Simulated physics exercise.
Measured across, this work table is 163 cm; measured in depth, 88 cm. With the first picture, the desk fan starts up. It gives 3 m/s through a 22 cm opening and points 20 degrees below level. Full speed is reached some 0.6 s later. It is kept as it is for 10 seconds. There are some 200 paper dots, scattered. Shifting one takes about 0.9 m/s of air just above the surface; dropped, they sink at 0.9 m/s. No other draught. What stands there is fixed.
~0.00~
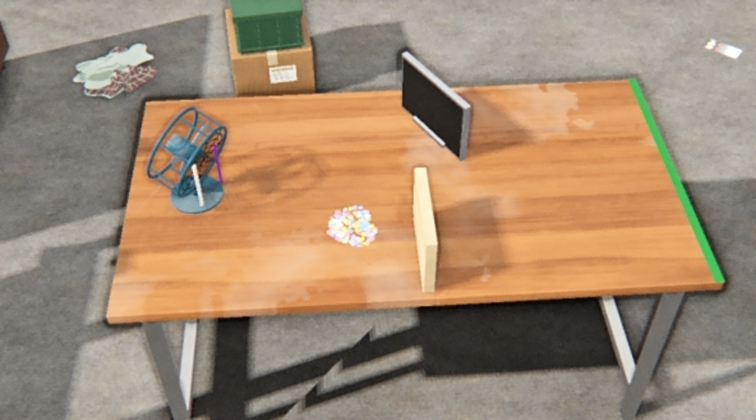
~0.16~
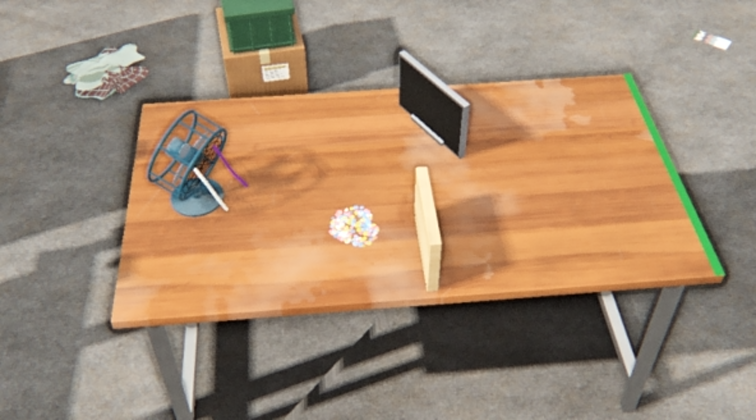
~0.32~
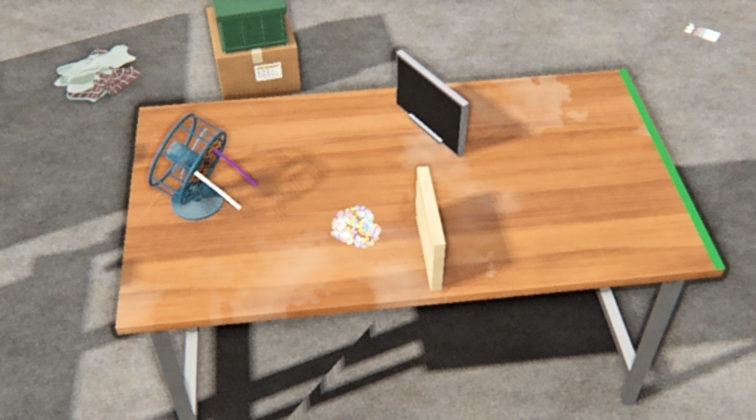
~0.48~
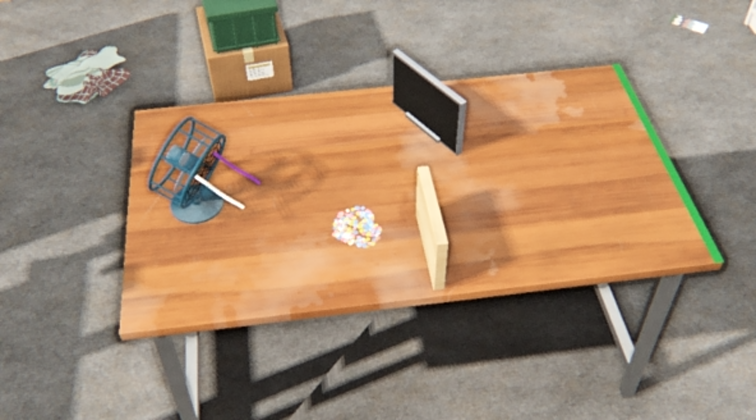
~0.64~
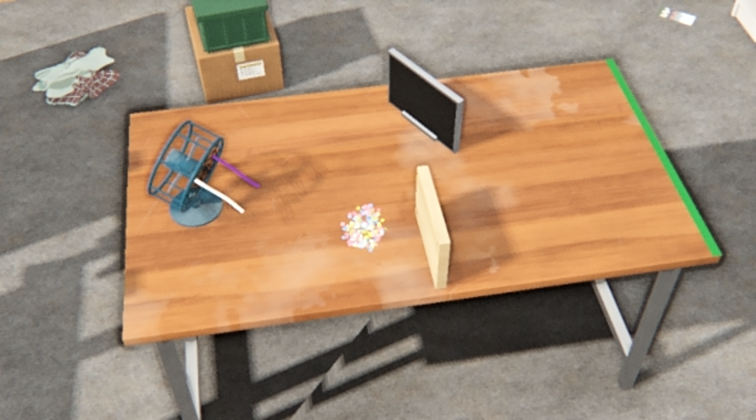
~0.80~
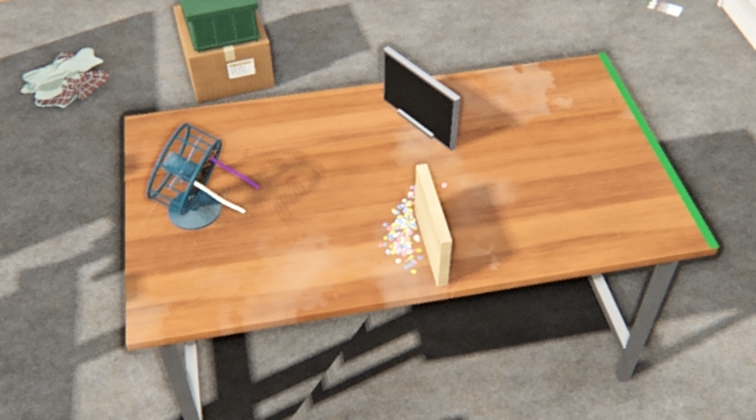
A wooden table holds a desk fan as colourful paper dots slide right toward a board.
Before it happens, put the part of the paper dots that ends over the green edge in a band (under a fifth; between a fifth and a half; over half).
Over the green edge: One fifth to one half.
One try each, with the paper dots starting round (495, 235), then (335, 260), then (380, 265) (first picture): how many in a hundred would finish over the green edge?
In turn: 0 per cent, 0 per cent, 0 per cent.
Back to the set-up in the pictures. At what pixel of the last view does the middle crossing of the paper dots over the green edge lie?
Somewhere about (643, 119).
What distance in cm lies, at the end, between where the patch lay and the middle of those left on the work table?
Distance: Approx. 75 cm.
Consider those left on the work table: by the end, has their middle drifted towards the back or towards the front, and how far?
Backward, some 15 cm.
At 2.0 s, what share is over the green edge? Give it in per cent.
About 20 %.
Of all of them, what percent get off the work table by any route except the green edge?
The figure is near 40 %.
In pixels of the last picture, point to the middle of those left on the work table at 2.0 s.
Look about (599, 153) in the last picture.
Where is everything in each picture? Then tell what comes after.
The middle of the paper dots is near (350, 227), none has stirred yet and the mouth of the desk fan is at (188, 152), in the first picture.
The middle of the paper dots is near (352, 227), none has stirred yet and the green edge is centred on (672, 163), in the second picture.
The middle of the paper dots is near (354, 228), none has stirred yet, the top of a board is at (431, 204) and the top of a laptop is at (431, 76), in the third picture.
The middle of the paper dots is near (355, 229) and none has stirred yet, in the fourth picture.
The middle of the paper dots is near (365, 230), the farthest in sight from the desk fan is at (386, 229) and about 50 % have left their places, in the fifth picture.
The middle of the paper dots is near (403, 227), the farthest in sight from the desk fan is at (444, 185) and all have left their places, in the sixth picture.
After 2.0 s, 20 % are over the green edge; the middle of those still in play is near (599, 153); 59 % have settled or left.
After 3.2 s, 29 % are over the green edge; the middle of those still in play is near (599, 153); 78 % have settled or left.
After 5.5 s, 36 % are over the green edge; the middle of those still in play is near (599, 153); 88 % have settled or left.
After 10.0 s, at the end, 38 % are over the green edge; the middle of those still in play is near (599, 153).
